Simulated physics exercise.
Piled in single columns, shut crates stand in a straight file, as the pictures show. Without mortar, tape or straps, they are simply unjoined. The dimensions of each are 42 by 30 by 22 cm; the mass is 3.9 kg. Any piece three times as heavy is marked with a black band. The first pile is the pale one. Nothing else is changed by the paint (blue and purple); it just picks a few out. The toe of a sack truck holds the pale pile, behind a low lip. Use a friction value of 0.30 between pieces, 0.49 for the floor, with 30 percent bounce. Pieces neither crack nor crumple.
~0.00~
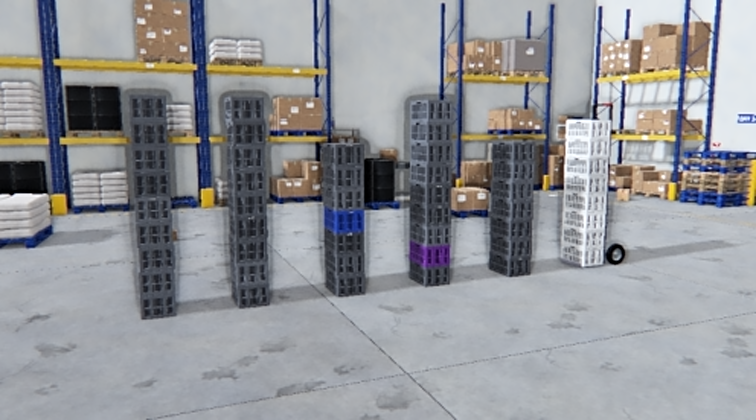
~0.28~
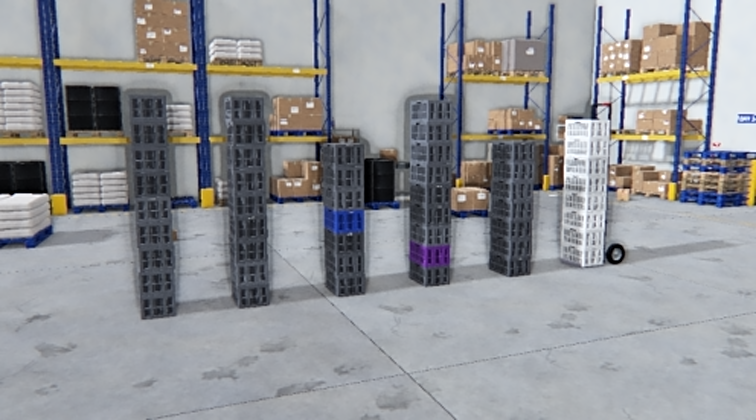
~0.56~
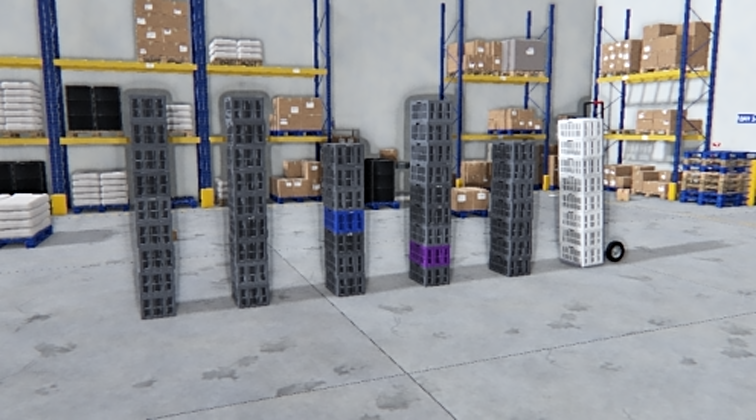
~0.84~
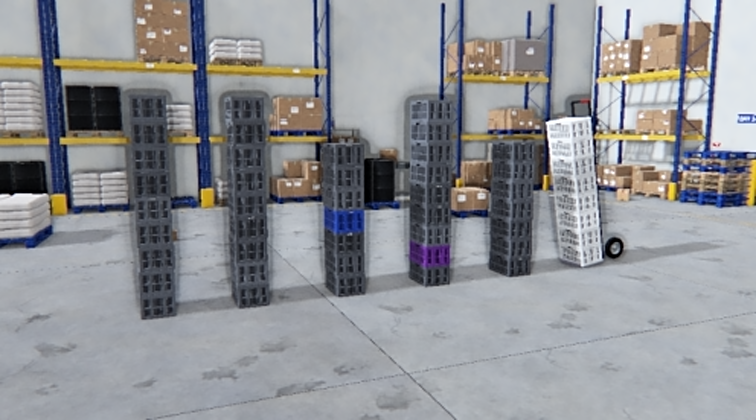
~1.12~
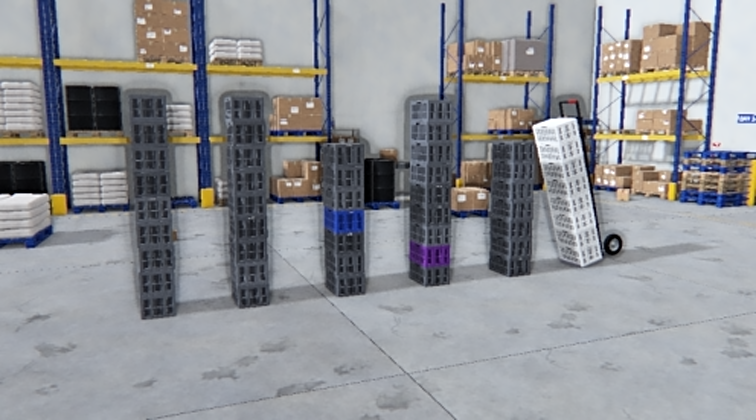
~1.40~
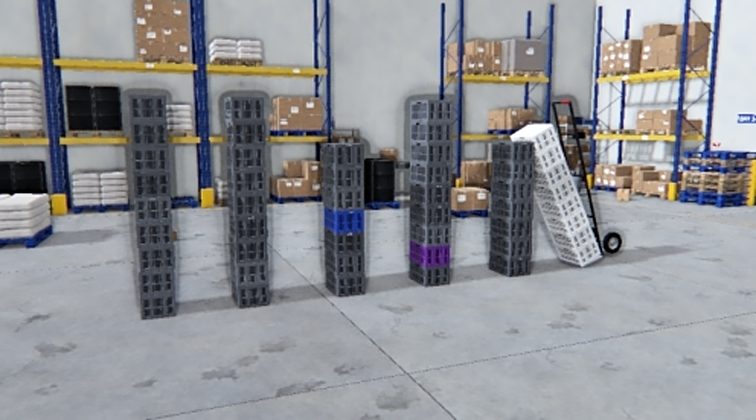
A white stack of crates on a hand truck stood still at first, then tilted left toward the row of dark stacks, its top leaning farther than the truck frame, while the other stacks stayed put.
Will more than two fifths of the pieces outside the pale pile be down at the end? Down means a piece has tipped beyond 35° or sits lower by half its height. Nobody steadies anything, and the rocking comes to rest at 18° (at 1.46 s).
Yes, more than two fifths will.
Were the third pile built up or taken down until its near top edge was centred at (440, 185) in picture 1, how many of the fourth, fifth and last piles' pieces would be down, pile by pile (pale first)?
Counts down - fourth: 6; fifth: 8; last: 8.
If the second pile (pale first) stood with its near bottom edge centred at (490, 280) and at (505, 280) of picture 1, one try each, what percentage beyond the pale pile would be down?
90 and 90 %.
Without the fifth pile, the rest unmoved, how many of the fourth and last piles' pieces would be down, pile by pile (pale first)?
Then fourth 6, last 8.
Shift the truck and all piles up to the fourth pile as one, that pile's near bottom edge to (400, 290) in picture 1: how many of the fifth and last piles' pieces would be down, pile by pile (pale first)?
That would give fifth 8, last 7.
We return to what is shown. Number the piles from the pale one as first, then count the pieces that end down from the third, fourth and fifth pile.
Pieces per pile: Third: 7; fourth: 7; fifth: 8.
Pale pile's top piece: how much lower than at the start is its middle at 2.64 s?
Some 110 centimetres.
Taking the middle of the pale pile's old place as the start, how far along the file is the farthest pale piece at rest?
Distance along: Near 170 cm.
After 2.64 s, 8 of the pale pile down; 8 of the 41 other crates down; purple crate 12° from how it stood.
After 4.34 s, 8 of the pale pile down; 28 of the 41 other crates down; blue crate 54° from how it stood, 36 cm lower; purple crate 47 mm from its place.
In the end (7.5 s), 8 of the pale pile down; 36 of the 41 other crates down; blue crate 61° from how it stood, 37 cm lower; purple crate 45 mm from its place. That is 88 per cent. From the last view, middles, blue crate near (258, 261), purple crate near (426, 253).
